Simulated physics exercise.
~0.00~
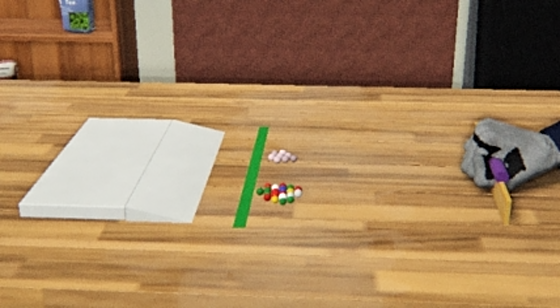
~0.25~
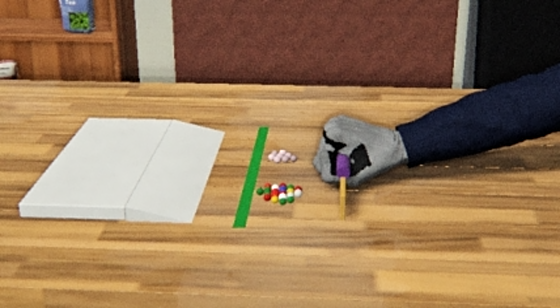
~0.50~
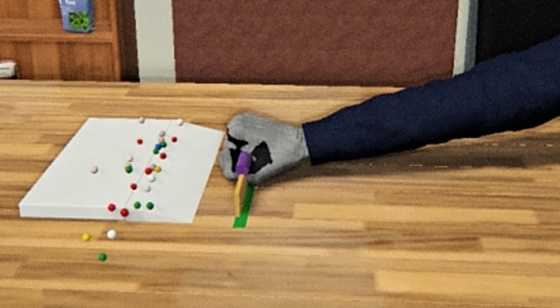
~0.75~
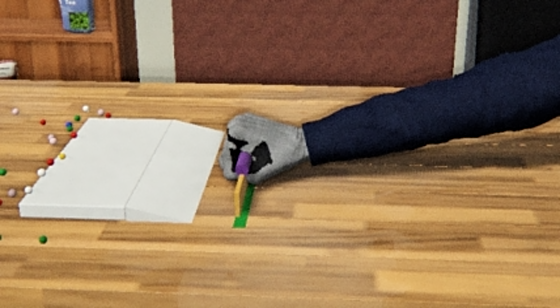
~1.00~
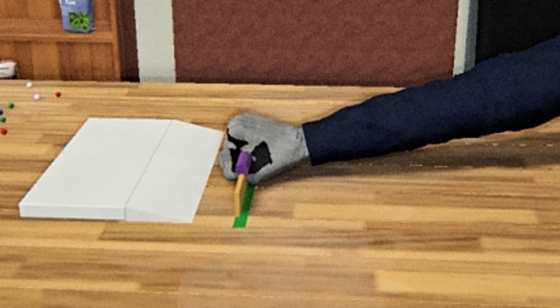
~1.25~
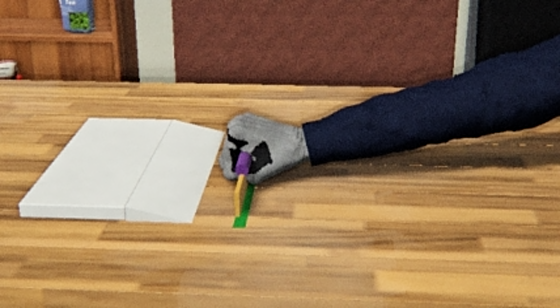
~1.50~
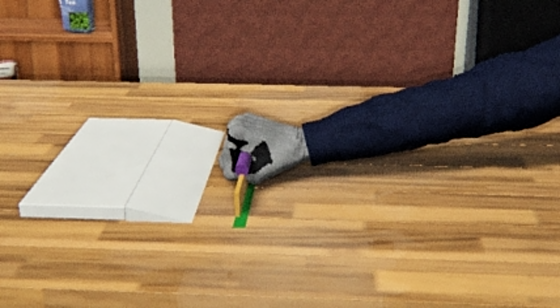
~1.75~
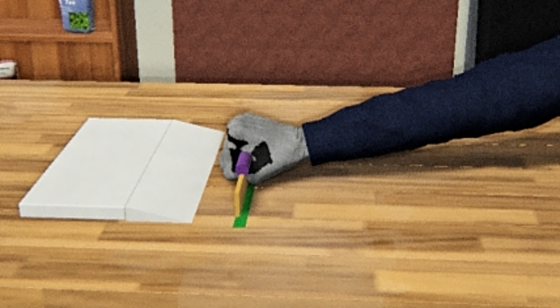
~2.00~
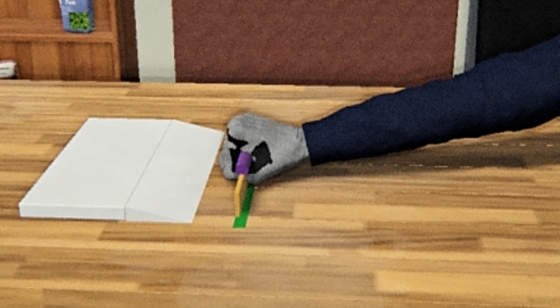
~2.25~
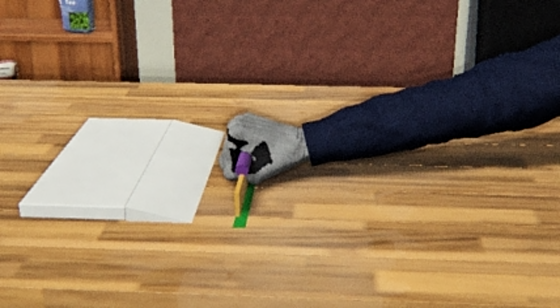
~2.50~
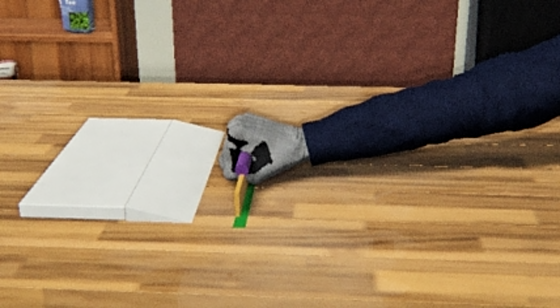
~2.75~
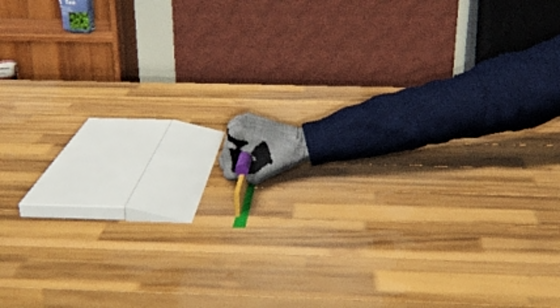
The clip shows a gloved hand sweeping a scraper left across a wooden table toward two small clusters of beads, stopping at green tape as the beads scatter over a white sloping-edged slab, roll beyond it and leave view, while the hand stays still.
